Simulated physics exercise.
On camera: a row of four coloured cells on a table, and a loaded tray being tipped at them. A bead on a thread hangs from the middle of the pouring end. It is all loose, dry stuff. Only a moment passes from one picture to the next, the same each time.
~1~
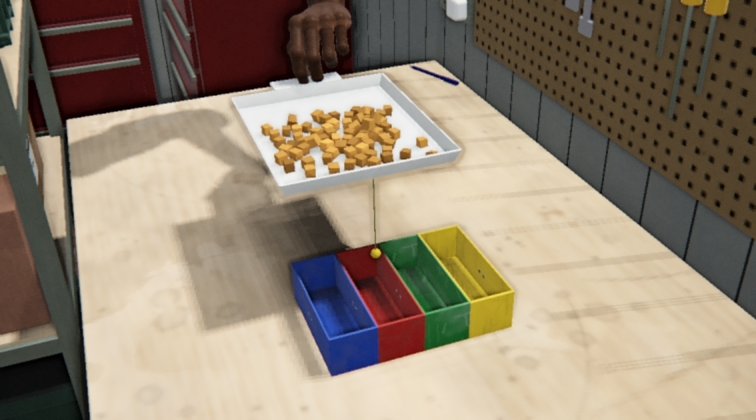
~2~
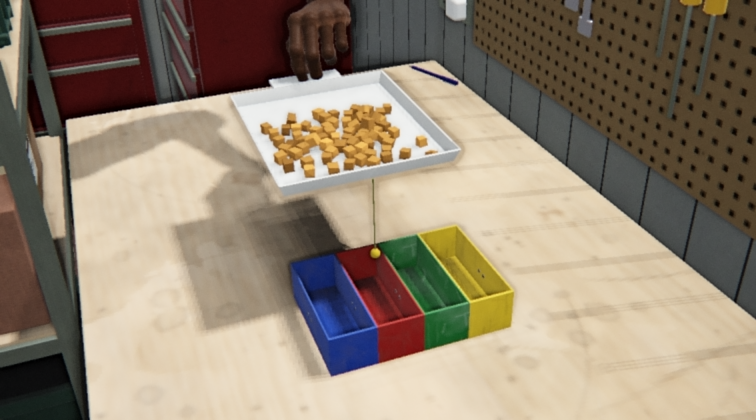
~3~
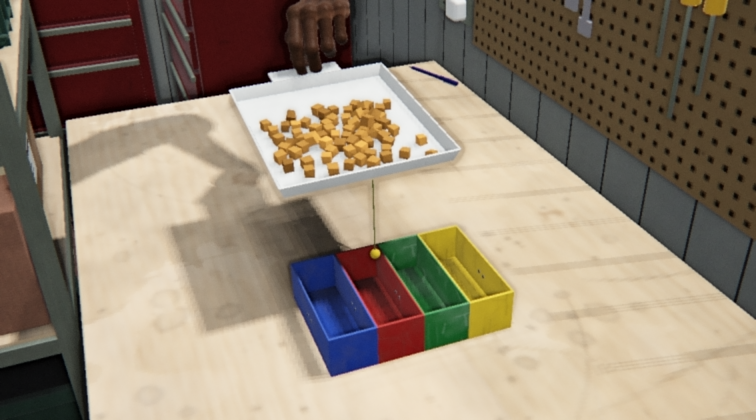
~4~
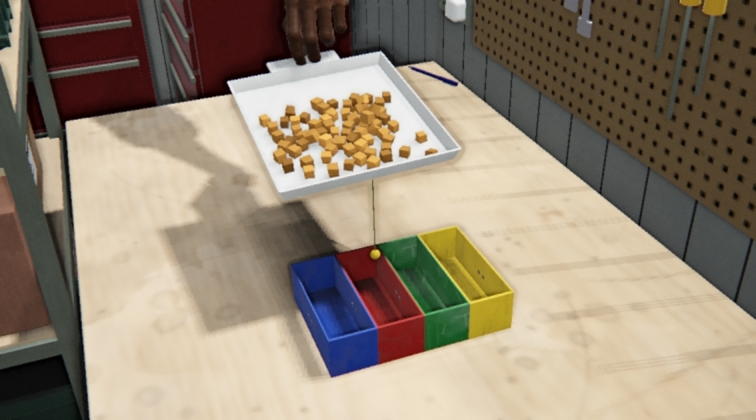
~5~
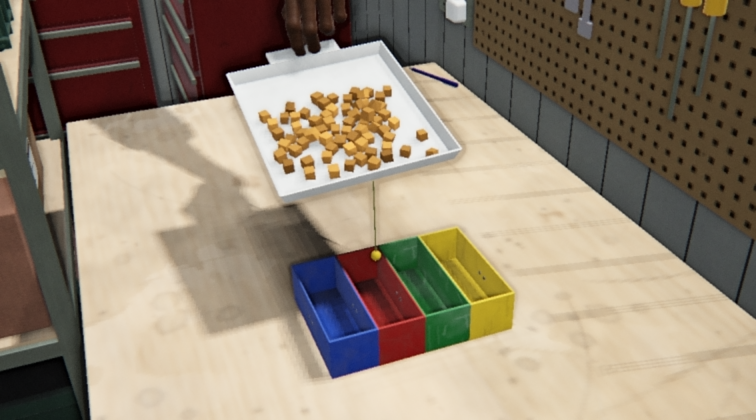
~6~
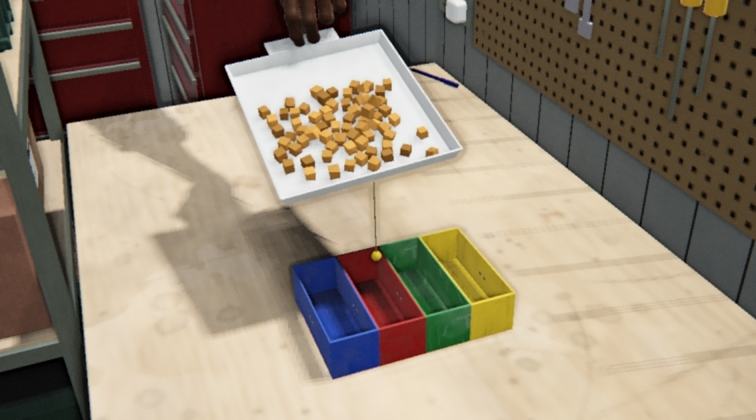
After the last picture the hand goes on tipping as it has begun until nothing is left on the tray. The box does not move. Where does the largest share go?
The blue one ends fullest.
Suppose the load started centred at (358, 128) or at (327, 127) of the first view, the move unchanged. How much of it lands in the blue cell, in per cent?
In turn 40 and 30 in a hundred.
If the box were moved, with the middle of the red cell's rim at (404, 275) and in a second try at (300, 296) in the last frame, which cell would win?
In turn: The blue one; that red cell.
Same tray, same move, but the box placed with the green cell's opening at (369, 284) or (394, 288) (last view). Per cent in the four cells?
First some 100, then 90 per cent.
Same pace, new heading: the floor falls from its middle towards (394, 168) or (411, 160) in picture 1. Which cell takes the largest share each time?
First the yellow one, then yellow.
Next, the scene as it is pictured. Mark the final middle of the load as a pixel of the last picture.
At about (337, 341).
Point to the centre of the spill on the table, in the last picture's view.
Around (247, 362).
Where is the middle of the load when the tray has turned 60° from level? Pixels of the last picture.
At about (343, 154).
Soon, tray tipped steeply; nearly all on the tray; a stray few in the red cell.
A while on, tray tipped right over; most on the tray; a stray few in the green cell; a stray few in the red cell; a small part falling or outside the box.
Towards the end, tray tipped past a quarter turn; about a third in the blue cell; about a quarter in the red cell; a small part in the green cell; a stray few in the yellow cell; about a third falling or outside the box.
Finally, tray tipped past a quarter turn; about a third in the blue cell; about a quarter in the red cell; a small part in the green cell; a stray few in the yellow cell; about a third outside the box.
